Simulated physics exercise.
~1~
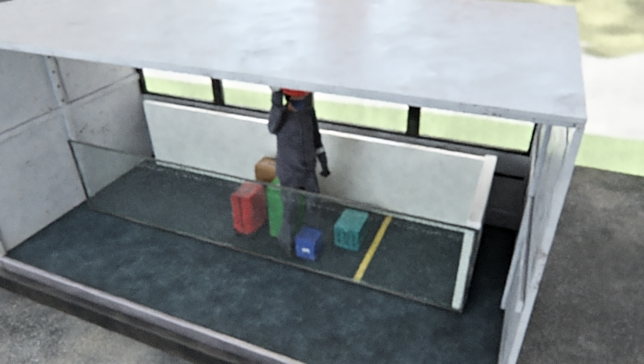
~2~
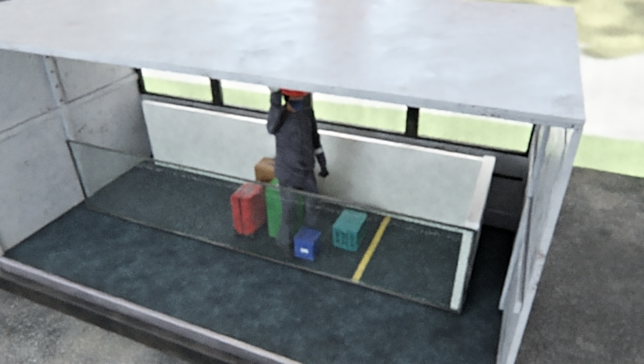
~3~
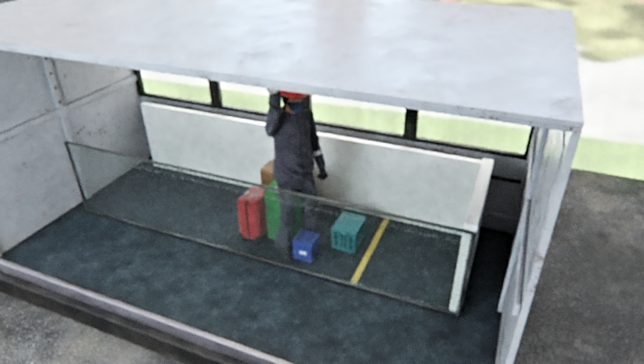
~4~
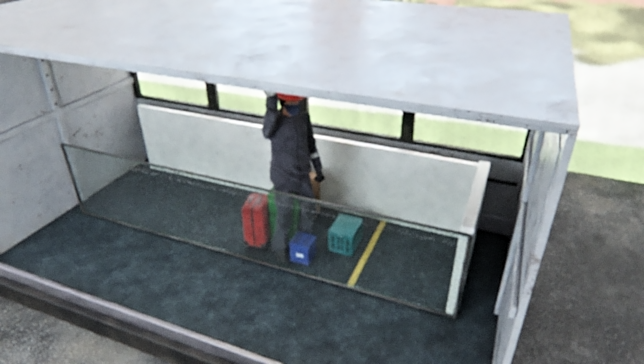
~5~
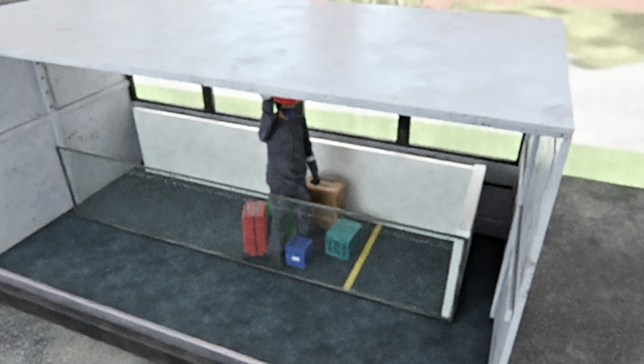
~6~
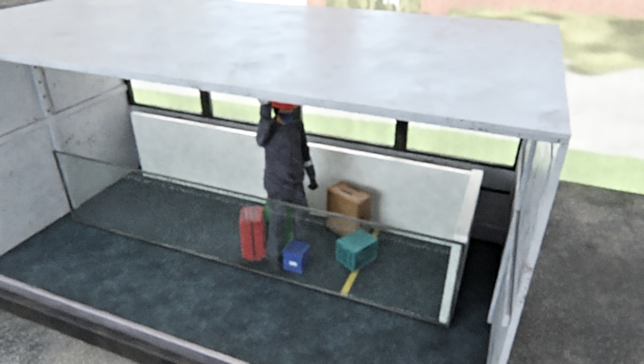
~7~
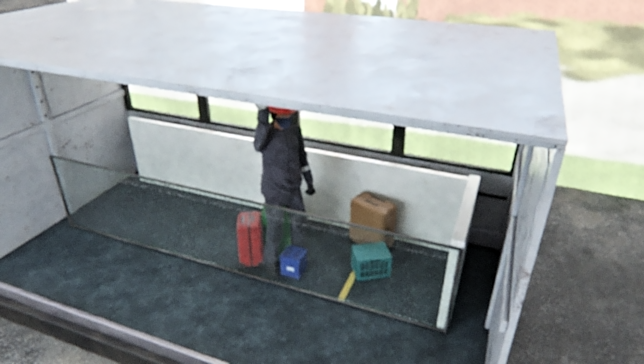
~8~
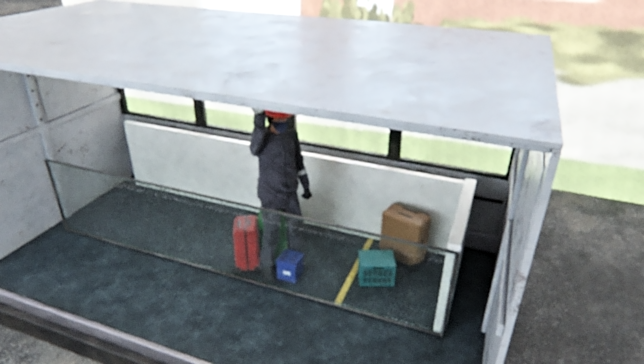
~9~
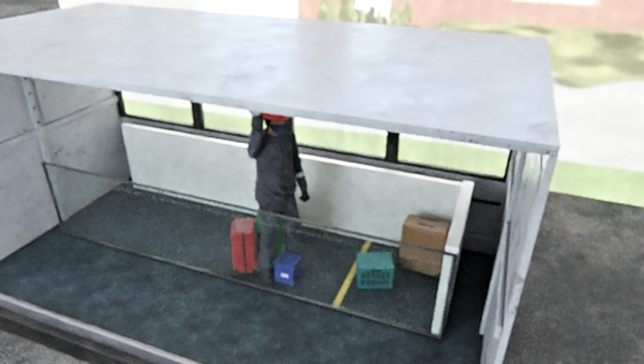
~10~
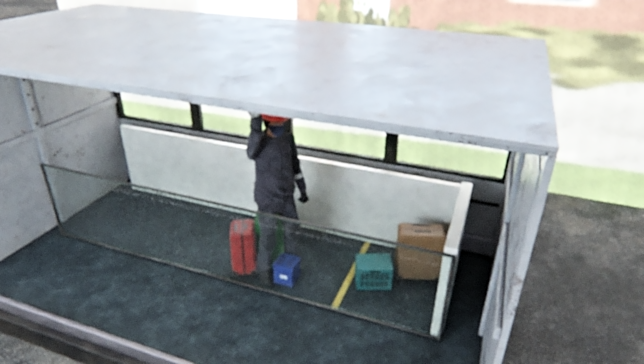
In a shuttle bay, a brown case rolls right and a teal crate crosses the yellow line.
